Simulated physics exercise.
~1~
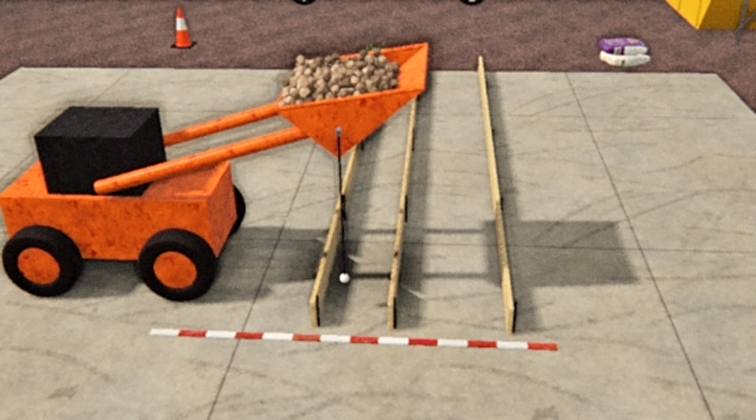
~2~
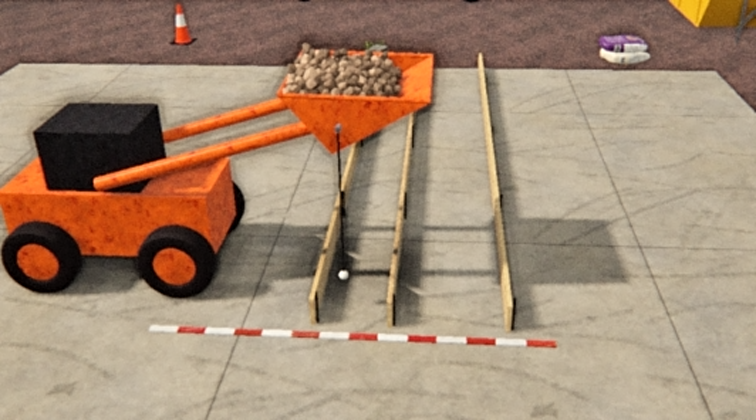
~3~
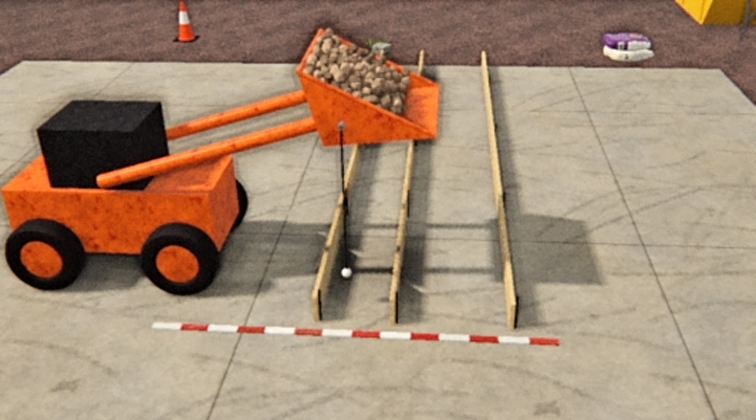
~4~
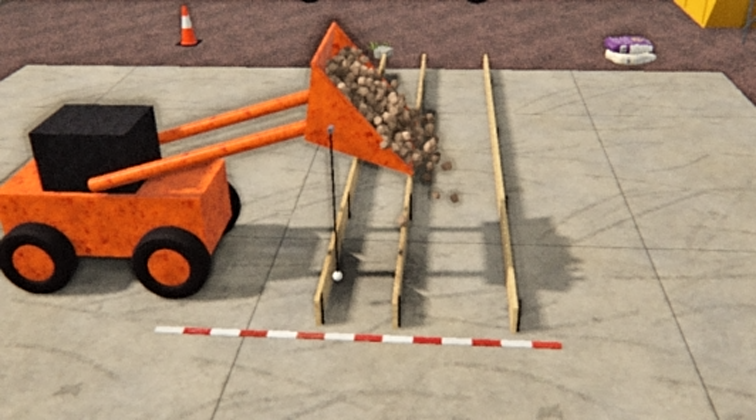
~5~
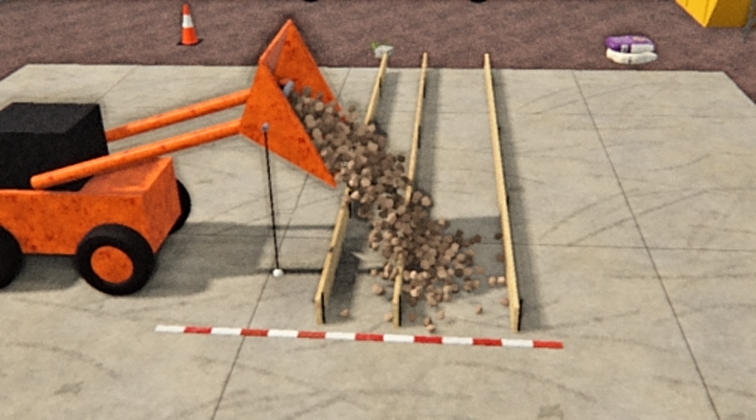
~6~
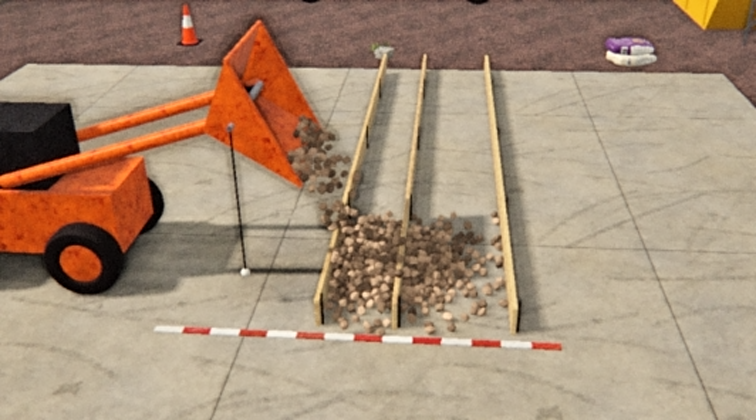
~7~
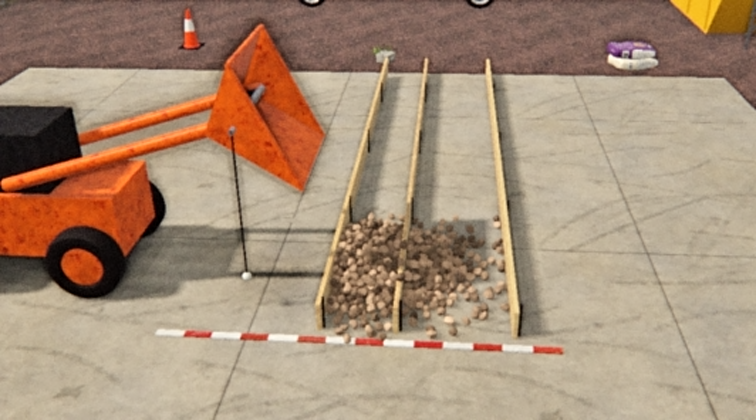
To begin with, an orange loader with black wheels holds a raised bucket heaped with brownish stones above three long boards laid on a concrete floor. The bucket tips gradually to the right, and the stones slide toward its lower lip. The first of them spill over the edge, then the loader backs away to the left as the bucket tilts steeply and a thick stream pours down across the boards. The last stones trickle out, leaving the bucket empty. The stones finally rest in both bays, with more in the near one, behind the striped staff.
